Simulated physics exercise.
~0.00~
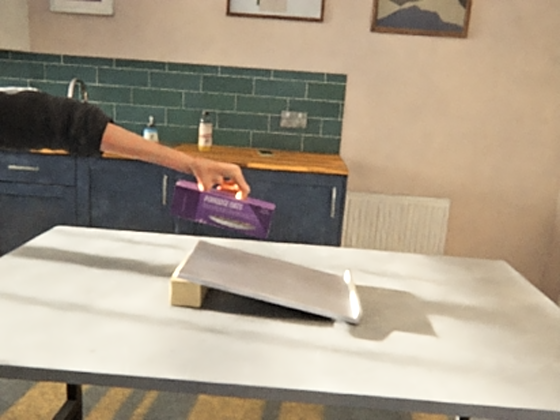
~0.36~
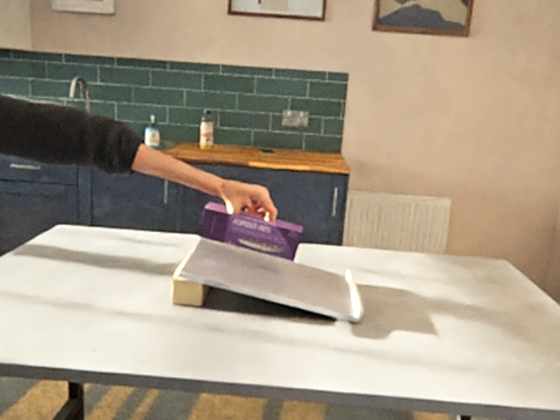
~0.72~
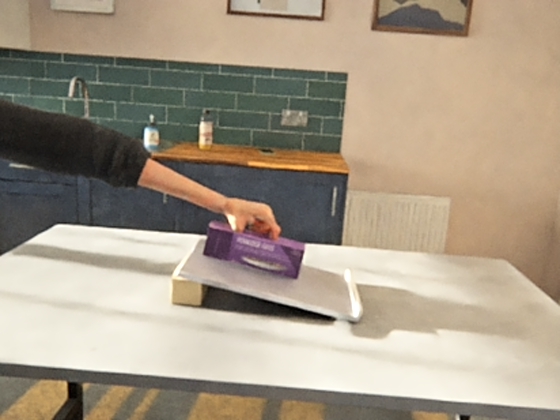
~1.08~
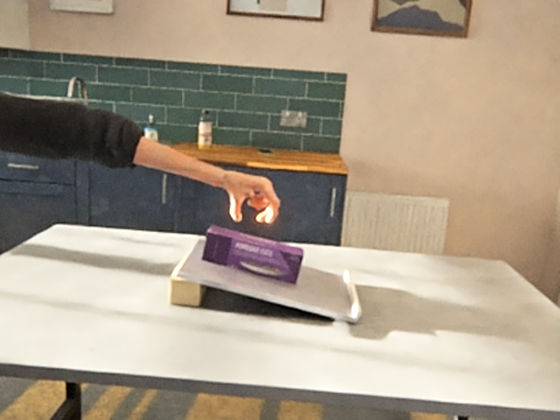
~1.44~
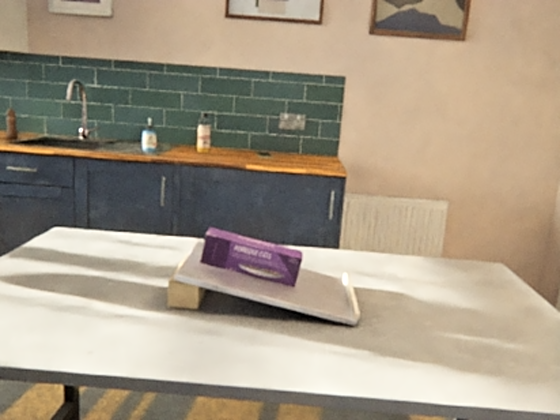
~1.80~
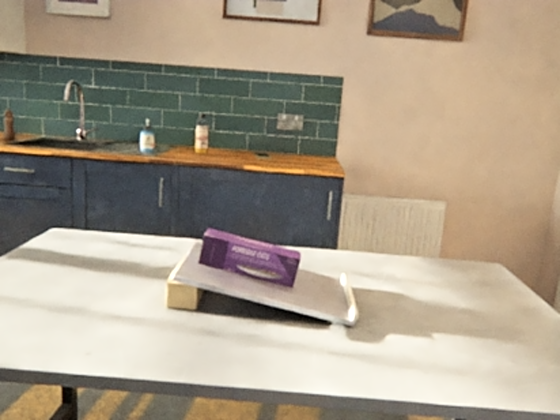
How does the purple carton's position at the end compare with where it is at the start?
At the start the purple carton is held in a hand above the raised left end of the board. By the end it is lower and a little further right, resting on the sloping board.
A purple carton is lowered by a hand onto a sloping board and stays there, leaning.
